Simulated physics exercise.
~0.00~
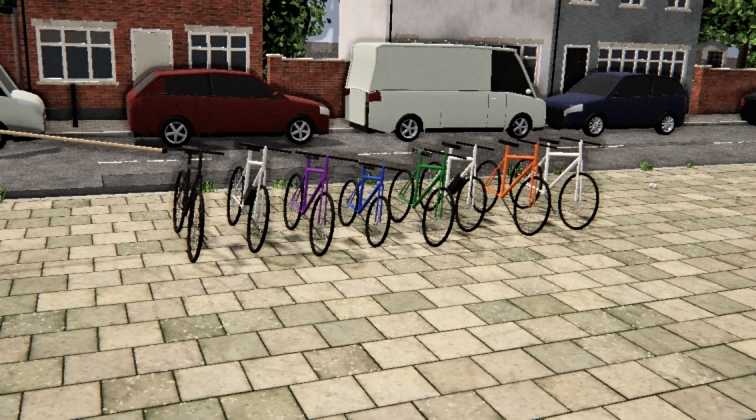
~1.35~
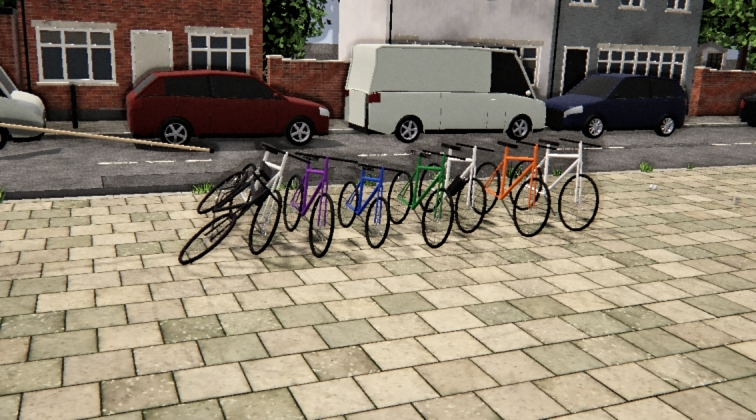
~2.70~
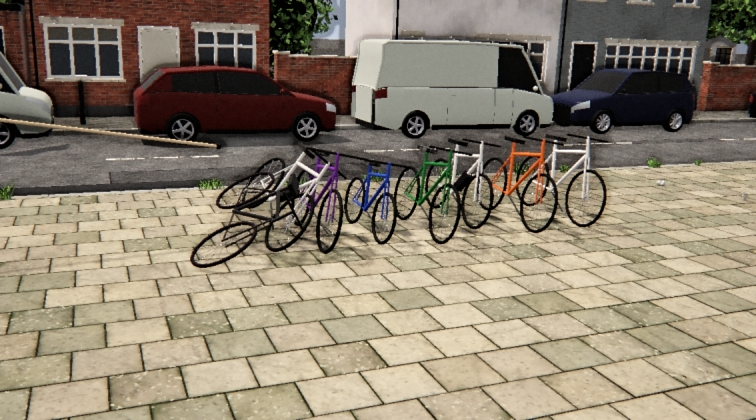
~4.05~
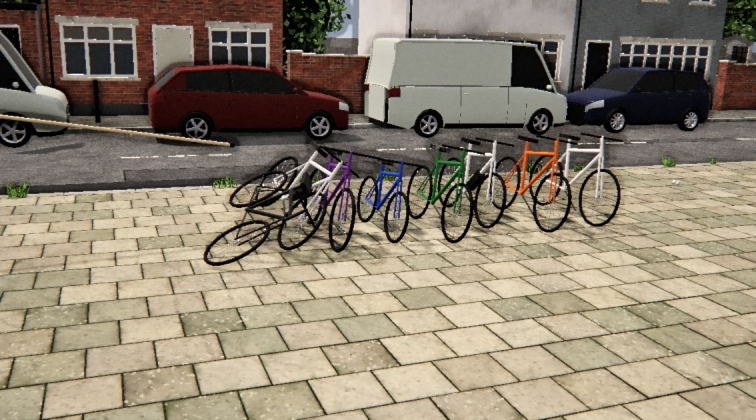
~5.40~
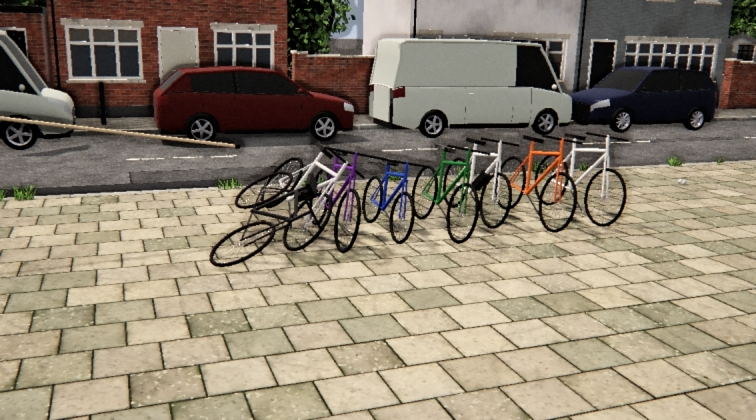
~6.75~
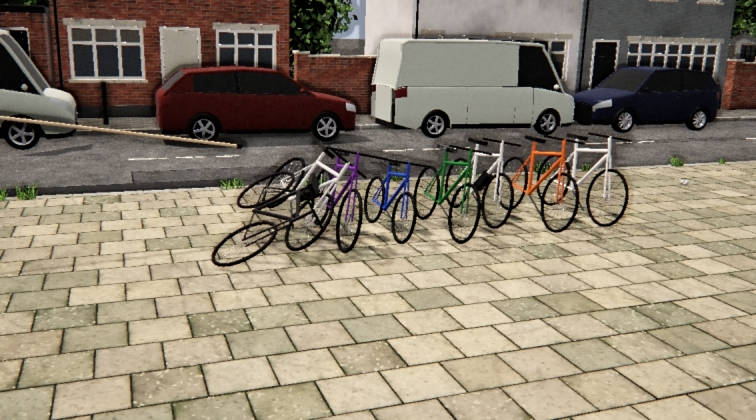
A black bicycle at the left end of a row on a paved area tips over to the right beside a long pole, pushing the neighbouring white one into a lean against the purple bicycle, which stays upright along with the blue, green, orange and remaining white ones.
